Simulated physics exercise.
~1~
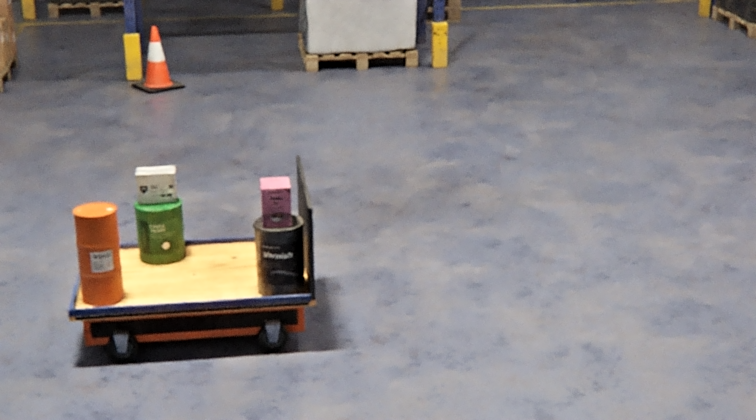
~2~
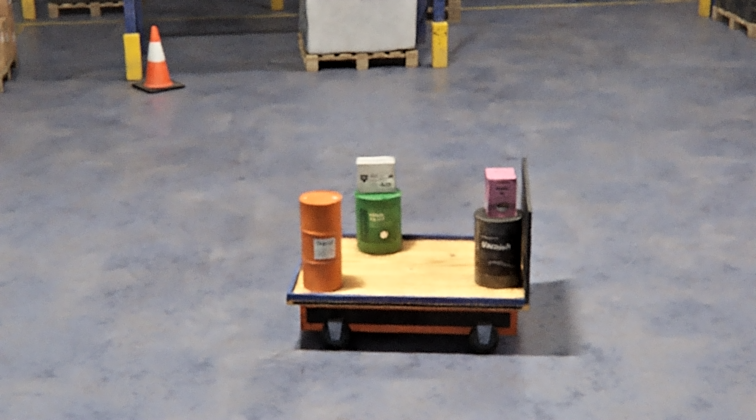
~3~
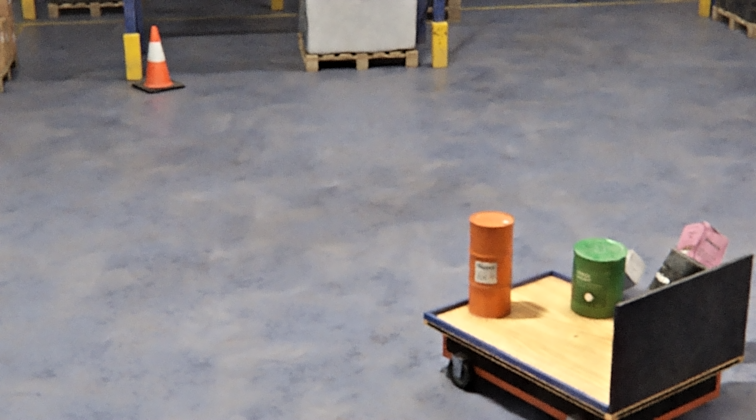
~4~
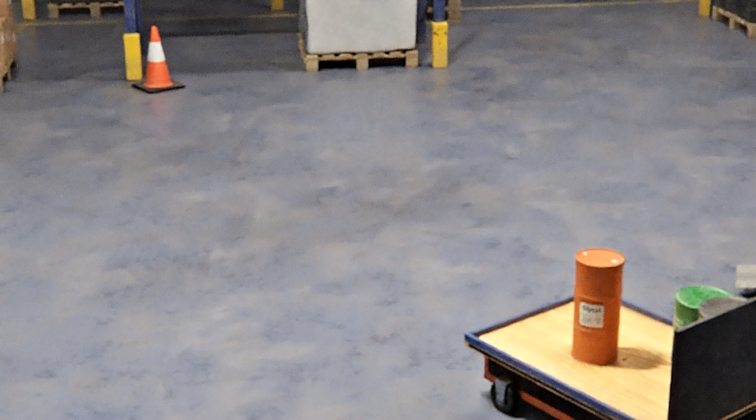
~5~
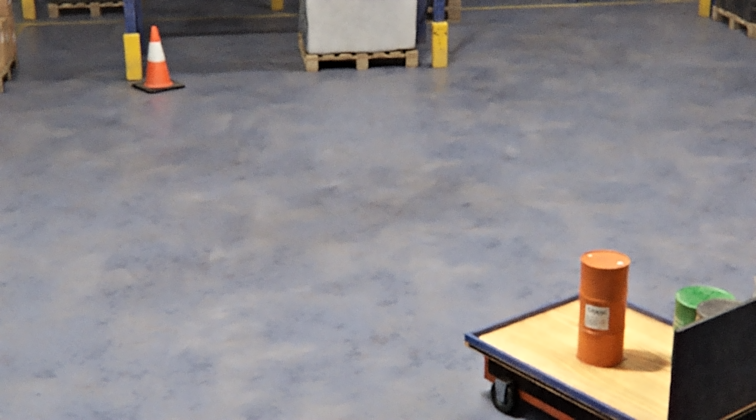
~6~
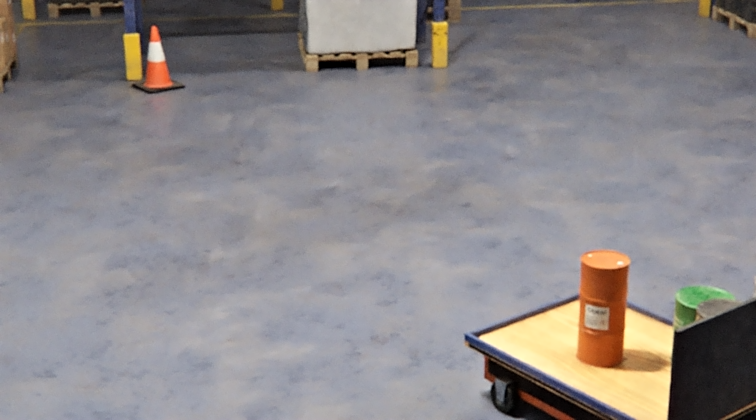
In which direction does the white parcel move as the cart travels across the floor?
The white parcel moves to the right.
